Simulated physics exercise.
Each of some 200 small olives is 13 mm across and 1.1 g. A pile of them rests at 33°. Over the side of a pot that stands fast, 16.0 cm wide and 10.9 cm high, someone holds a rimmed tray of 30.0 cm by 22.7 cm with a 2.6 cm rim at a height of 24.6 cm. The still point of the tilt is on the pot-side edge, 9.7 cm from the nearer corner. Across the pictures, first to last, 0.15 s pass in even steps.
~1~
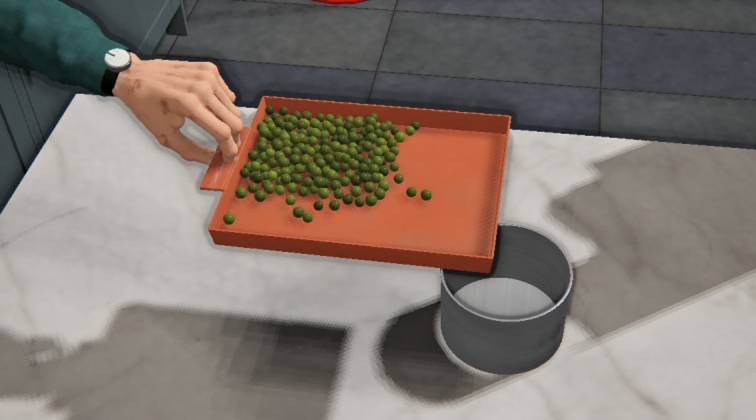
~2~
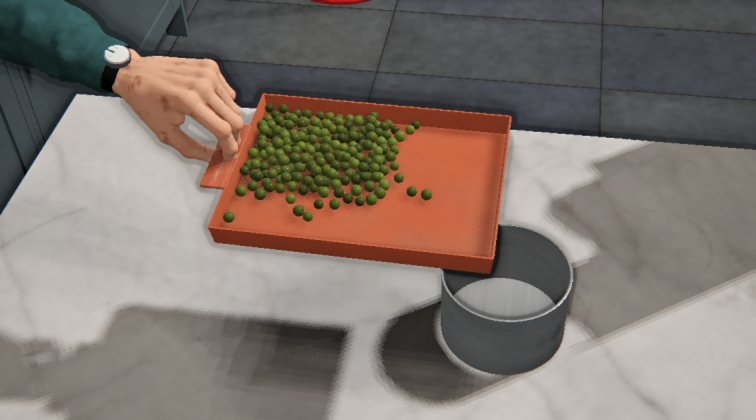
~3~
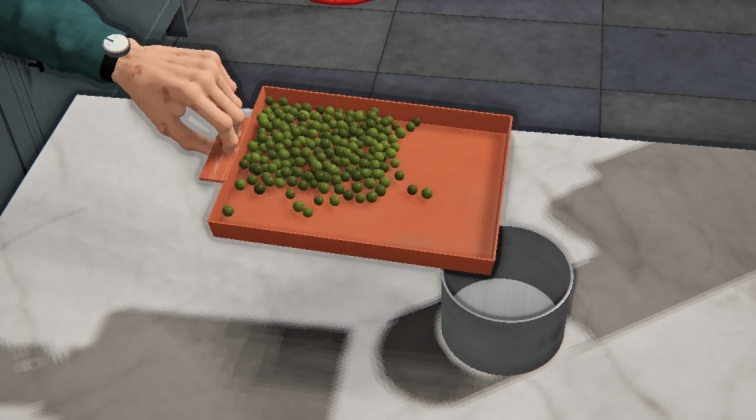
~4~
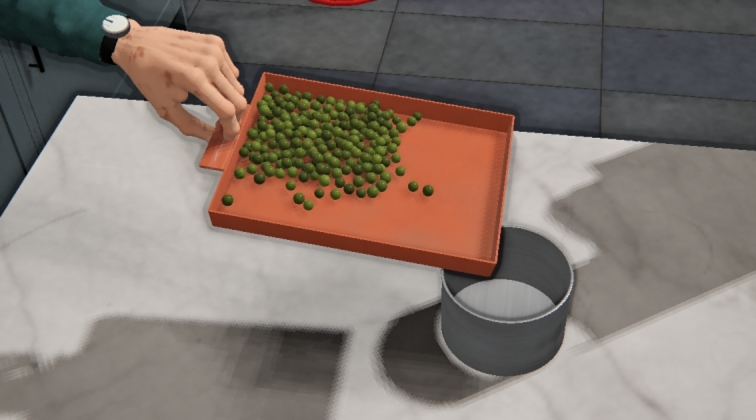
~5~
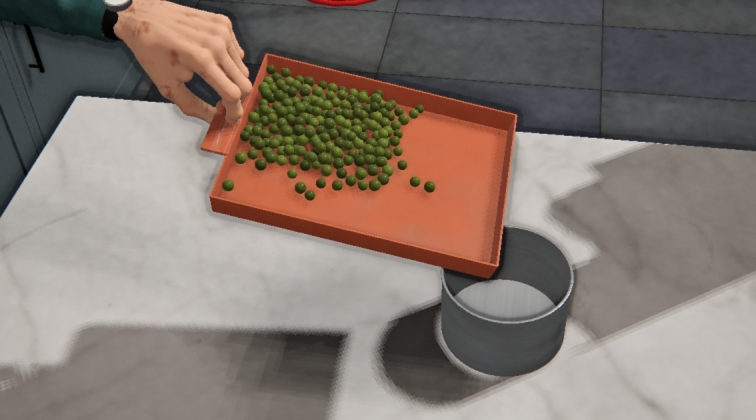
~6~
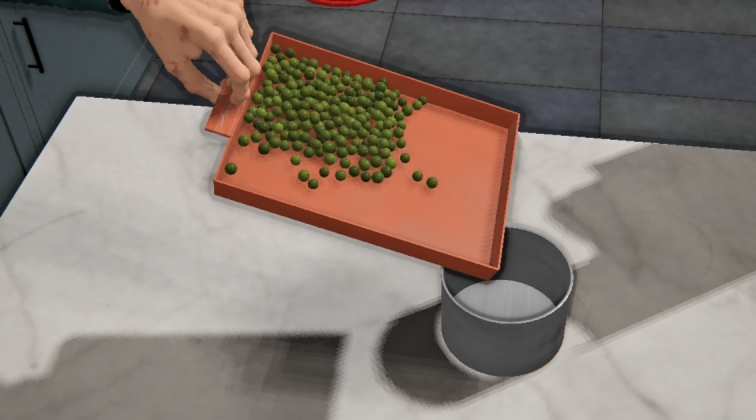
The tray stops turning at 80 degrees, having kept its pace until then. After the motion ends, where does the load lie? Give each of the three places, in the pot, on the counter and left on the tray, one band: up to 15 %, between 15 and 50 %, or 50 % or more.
Pot: Up to 15 %; counter: 50 % or more; left on the tray: Up to 15 %.
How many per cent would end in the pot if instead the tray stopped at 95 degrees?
Around 5 in a hundred.
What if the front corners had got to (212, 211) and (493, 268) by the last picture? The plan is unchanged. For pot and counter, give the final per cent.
You'd end with pot at 0 and counter at 80.
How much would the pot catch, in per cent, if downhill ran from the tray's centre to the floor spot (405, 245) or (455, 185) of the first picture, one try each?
That would be close to 0 per cent, then close to 5 per cent.
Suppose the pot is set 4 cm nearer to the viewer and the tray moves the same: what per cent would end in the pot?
5 %.
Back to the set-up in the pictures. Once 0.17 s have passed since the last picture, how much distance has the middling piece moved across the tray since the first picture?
Displacement on the tray: About 1 cm.
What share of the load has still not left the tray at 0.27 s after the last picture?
Close to 100 in a hundred parts of the load.
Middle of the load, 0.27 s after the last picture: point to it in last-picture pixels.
Load centre, approx.: (467, 98) px.
Then, 0.17 s after the last picture, tilt 53 degrees; the tray holds 100 %, the pot 0 %.
Then, 0.27 s after the last picture, tilt 73 degrees; the tray holds 100 %, the pot 0 %.
Then, 0.51 s after the last picture, tilt 80 degrees; the tray holds 5 %, the pot 0 %.
In the end, pot 5 %, counter 95 %, tray 5 %.
